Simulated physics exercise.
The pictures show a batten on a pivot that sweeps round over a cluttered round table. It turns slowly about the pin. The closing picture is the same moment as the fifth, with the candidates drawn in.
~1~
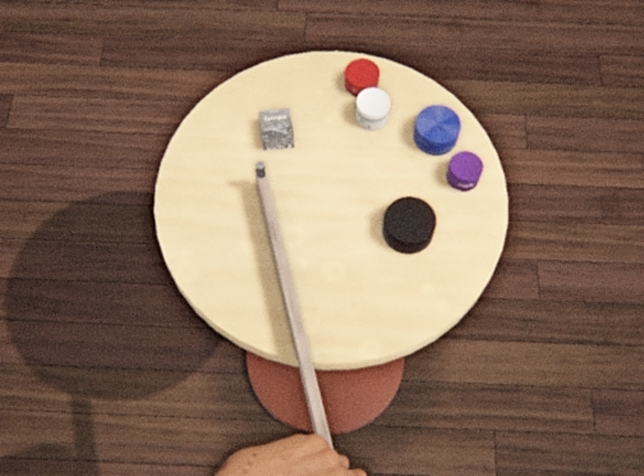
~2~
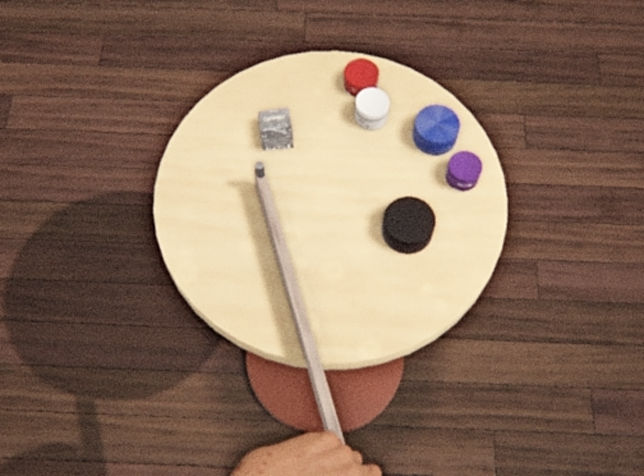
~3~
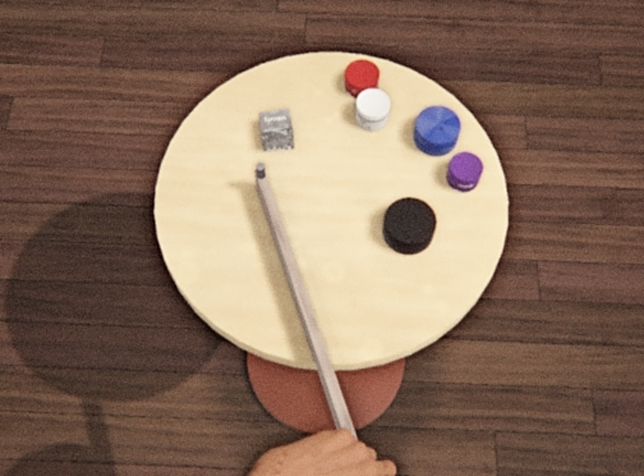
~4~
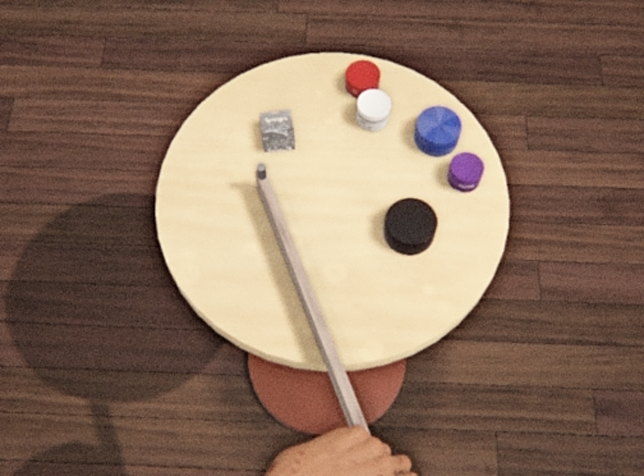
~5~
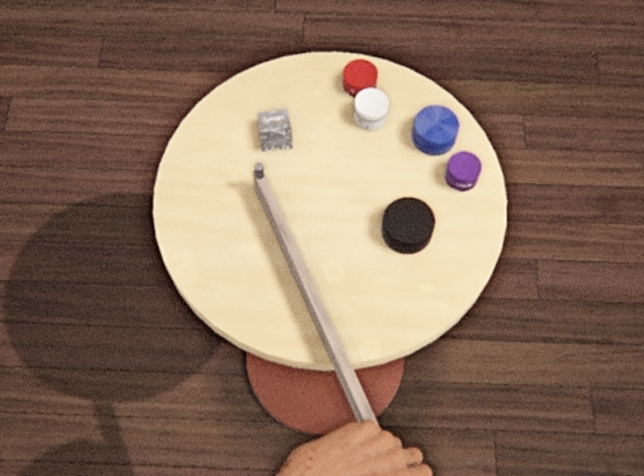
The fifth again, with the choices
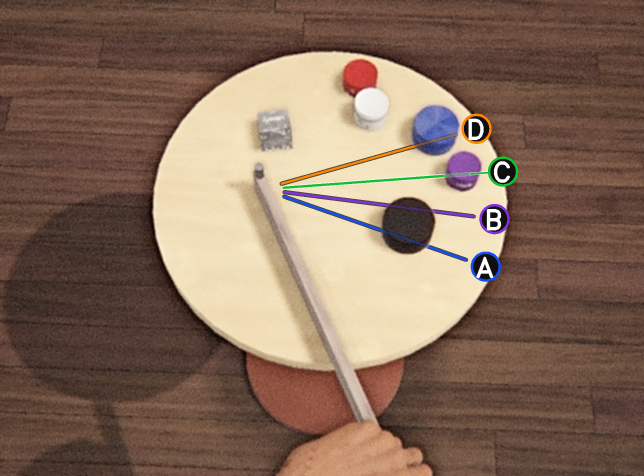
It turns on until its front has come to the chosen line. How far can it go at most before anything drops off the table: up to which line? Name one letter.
It can go as far as D.
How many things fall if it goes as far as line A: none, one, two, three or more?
In all, none.
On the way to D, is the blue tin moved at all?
Yes.
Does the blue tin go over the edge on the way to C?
No.
On the marked copy, A at (373, 228); B at (379, 204); C at (377, 181); D at (370, 159).
With D. Early on, arm (358, 240); red tub (360, 79); purple jar (463, 172).
Further on, arm (380, 186); black pot (423, 175); red tub (360, 79).
At the end, arm (373, 144); blue tin (431, 86); purple jar (451, 115); nothing has fallen.
As for the rest, A is safe but short; B is safe but short; C is safe but short.
